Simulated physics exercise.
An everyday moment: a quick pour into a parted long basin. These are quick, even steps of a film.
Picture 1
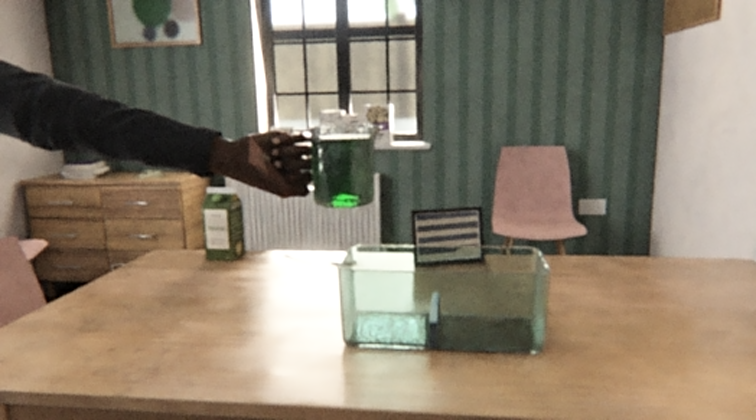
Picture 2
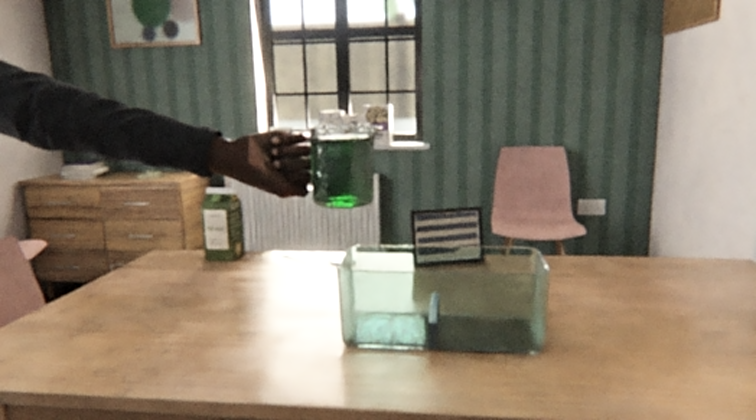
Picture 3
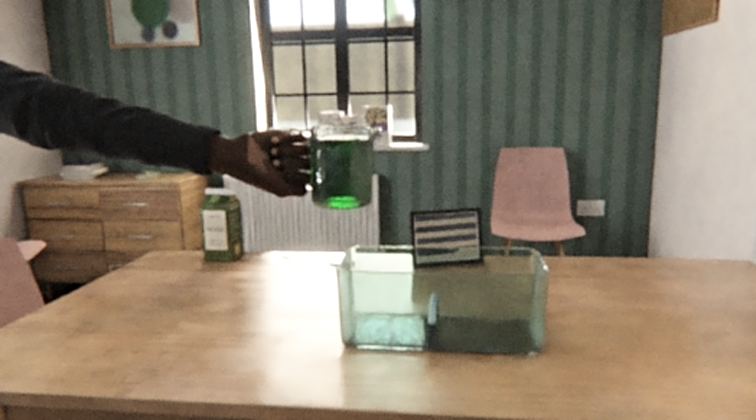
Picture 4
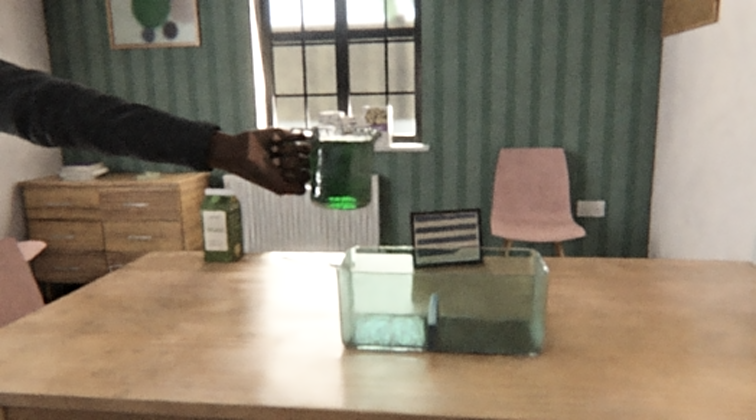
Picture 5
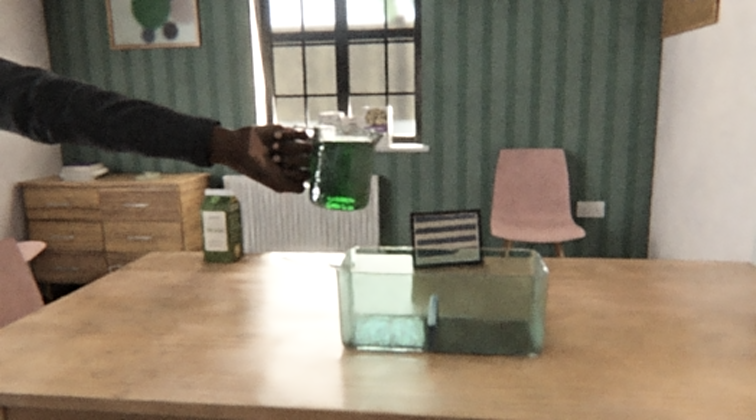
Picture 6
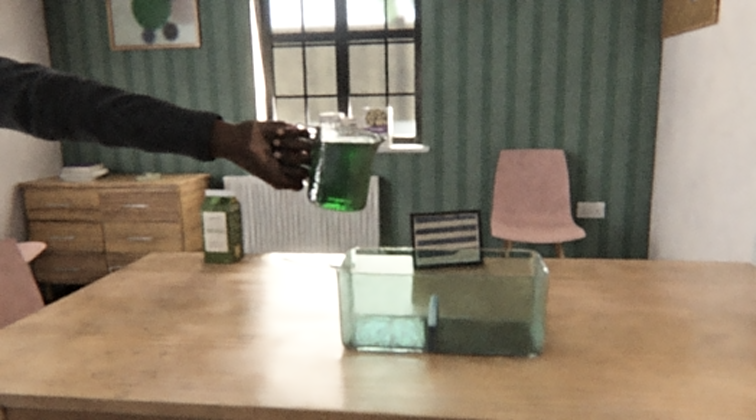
At the start, a hand from the left holds a glass jug of green liquid upright above a wooden table, left of a divided clear basin with a small striped panel behind it. The jug stays nearly still, then the hand slowly tilts it slightly to the right, with the liquid still inside.
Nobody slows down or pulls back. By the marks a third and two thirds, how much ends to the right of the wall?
It comes to between a third and two thirds.
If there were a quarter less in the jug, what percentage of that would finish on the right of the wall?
Near 40 %.
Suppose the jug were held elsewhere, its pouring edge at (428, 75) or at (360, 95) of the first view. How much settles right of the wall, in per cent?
In turn 90 and 25 in a hundred.
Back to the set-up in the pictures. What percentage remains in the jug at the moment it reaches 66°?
It comes to 80 per cent or so.
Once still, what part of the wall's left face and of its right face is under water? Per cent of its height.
Left about 40, right about 50.
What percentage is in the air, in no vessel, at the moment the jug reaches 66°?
Some 15 per cent.
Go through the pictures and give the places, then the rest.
It leans 0°; its right rim is at (381, 127); the water meets the walls at (315, 138) and (373, 137); the long basin's rim runs from (345, 258) to (544, 261); the wall's top is at (435, 307), in the first picture.
It leans 0°; its right rim is at (381, 127); the water meets the walls at (315, 138) and (372, 138), in the second picture.
It leans 2°; its right rim is at (381, 129); the water meets the walls at (314, 139) and (372, 139), in the third picture.
It leans 4°; its right rim is at (383, 131); the water meets the walls at (315, 139) and (374, 140), in the fourth picture.
It leans 7°; its right rim is at (385, 134); the water meets the walls at (316, 140) and (375, 140), in the fifth picture.
It leans 11°; its right rim is at (387, 138); the water meets the walls at (317, 142) and (377, 142), in the sixth picture.
A moment on, the jug is tipped part way and 82 per cent is still to pour, 1 is left of the wall and 3 right of it.
Next, the jug is tipped right over and 27 per cent is still to pour, 10 is left of the wall and 42 right of it.
Then the jug is tipped right over and 1 per cent is still to pour, 37 is left of the wall and 59 right of it.
Later the jug is tipped right over and 0 per cent is still to pour, 40 is left of the wall and 59 right of it.
At rest 40 per cent lies left of the wall, 59 right of it and 1 outside.
